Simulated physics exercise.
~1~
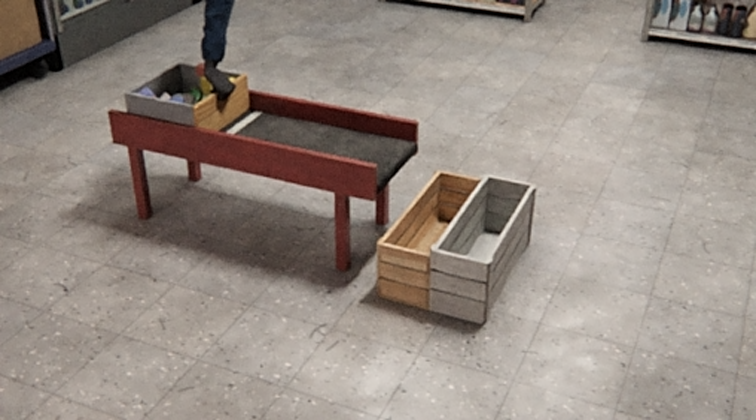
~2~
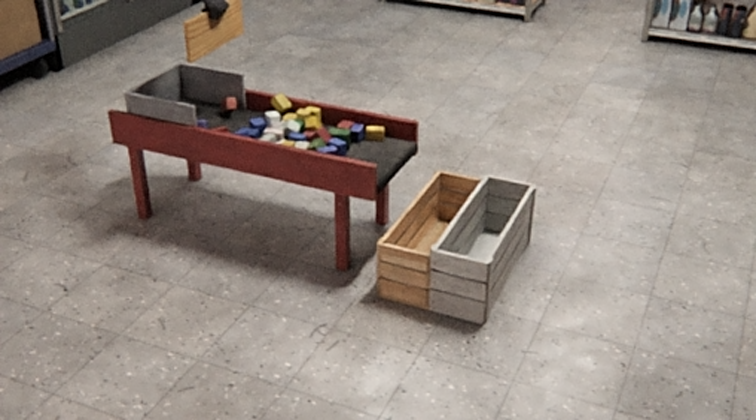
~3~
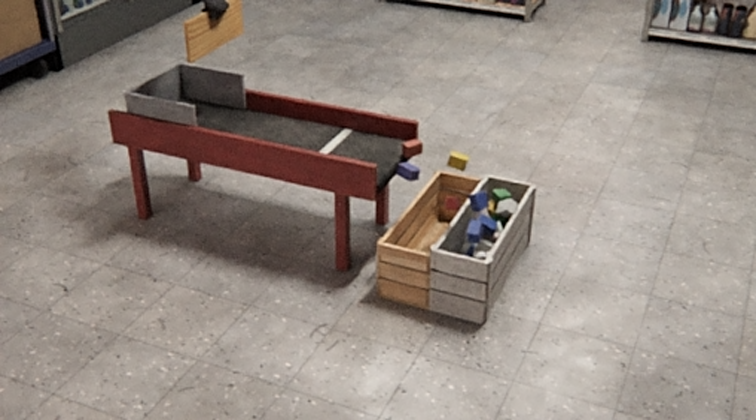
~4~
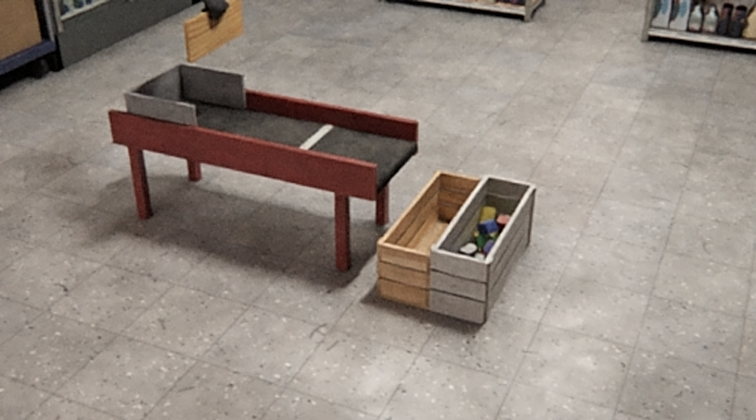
Colorful toy bricks riding a dark red-sided conveyor belt after a wooden gate lifts, flying off the end into a grey-white crate.
